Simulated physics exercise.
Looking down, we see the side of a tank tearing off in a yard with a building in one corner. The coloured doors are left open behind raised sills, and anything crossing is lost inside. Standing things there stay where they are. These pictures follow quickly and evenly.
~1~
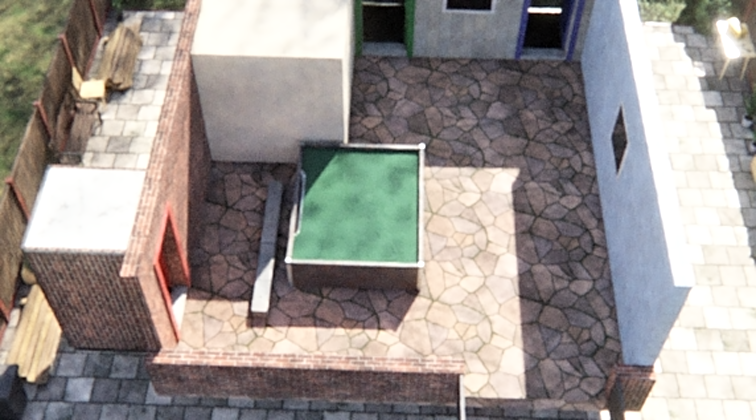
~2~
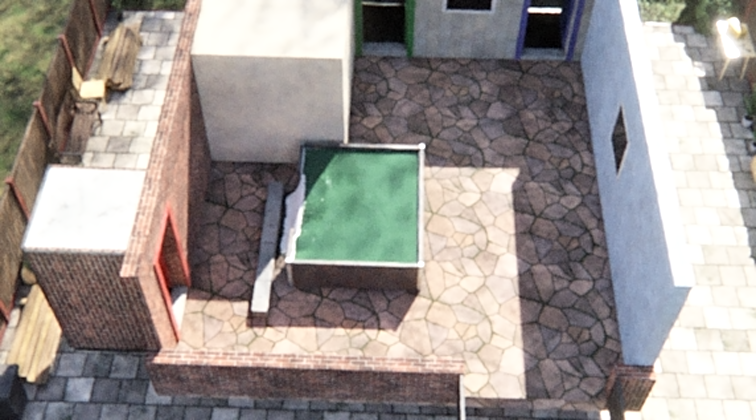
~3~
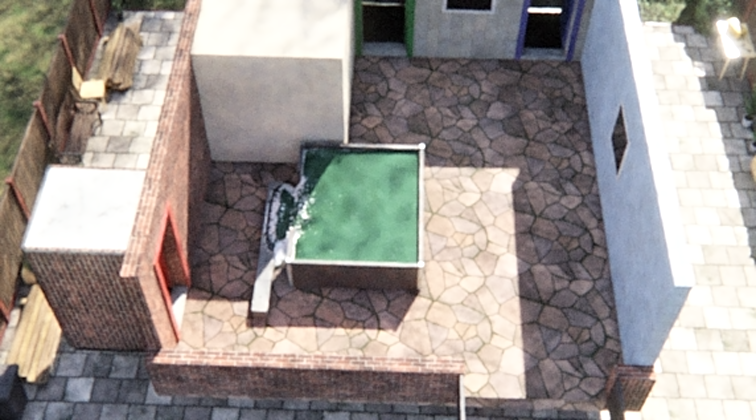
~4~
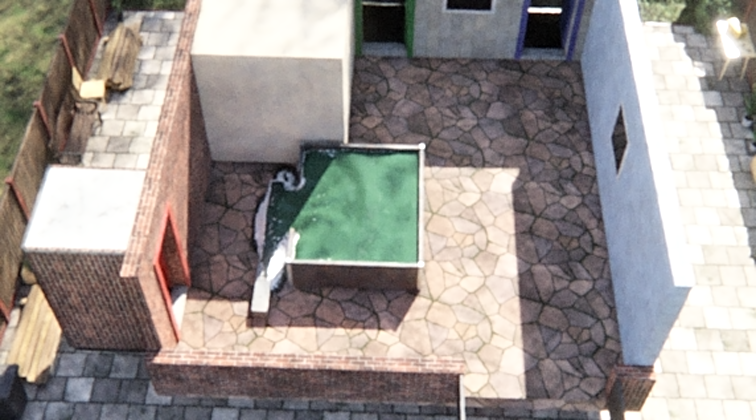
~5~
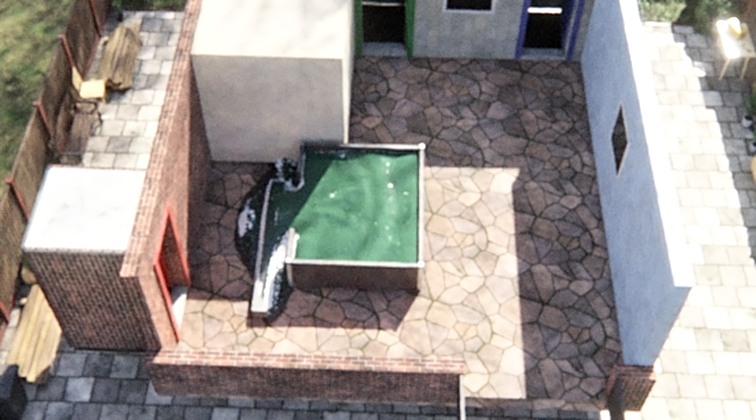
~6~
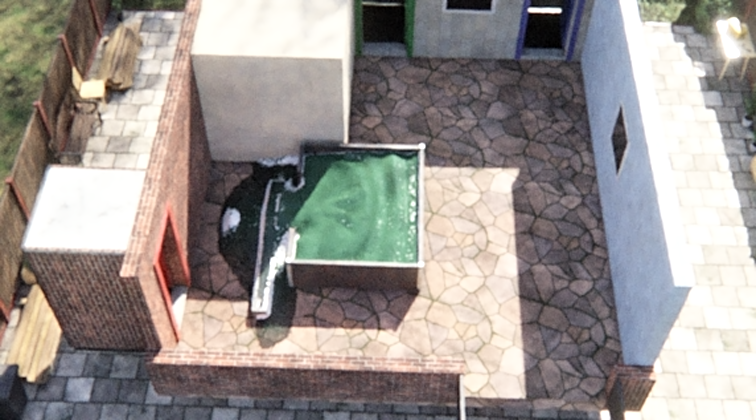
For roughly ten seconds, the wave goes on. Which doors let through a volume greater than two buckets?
Checking each one: The red door lets through more; the blue door lets through less or just two; the green door lets through less or just two.
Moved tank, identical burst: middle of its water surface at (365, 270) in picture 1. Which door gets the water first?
That would be the door marked red, I say.
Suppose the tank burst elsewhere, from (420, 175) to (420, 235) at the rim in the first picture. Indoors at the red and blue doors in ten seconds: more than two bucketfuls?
One by one: Red ends up below, blue ends up above.
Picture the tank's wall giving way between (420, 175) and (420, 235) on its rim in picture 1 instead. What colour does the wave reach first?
Lab note - earliest arrival at the door marked blue.
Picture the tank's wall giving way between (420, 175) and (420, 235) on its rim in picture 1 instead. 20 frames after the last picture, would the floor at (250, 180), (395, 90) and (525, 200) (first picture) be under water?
Sequence of results: Missed by the flood, missed by the flood, reached by the flood.
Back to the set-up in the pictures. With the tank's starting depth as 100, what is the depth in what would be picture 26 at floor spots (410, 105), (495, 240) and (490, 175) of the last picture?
Some 0, 0 and 2 in a hundred.
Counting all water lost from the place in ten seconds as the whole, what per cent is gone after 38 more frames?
My reading is about 35 per cent.
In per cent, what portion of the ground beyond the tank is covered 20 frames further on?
Close to 35 percent, by my reckoning.
A moment on, water covers 20 % of the floor; the red door not reached, the blue door not reached, the green door not reached.
Next, water covers 25 % of the floor; the red door under two buckets in, the blue door not reached, the green door not reached.
Then, water covers 35 % of the floor; the red door under two buckets in, the blue door not reached, the green door not reached.
Later, water covers 55 % of the floor; the red door far over two buckets in, the blue door not reached, the green door not reached.
In the end, water covers 75 % of the floor; the red door far over two buckets in, the blue door wet at the sill, nothing in, the green door not reached.
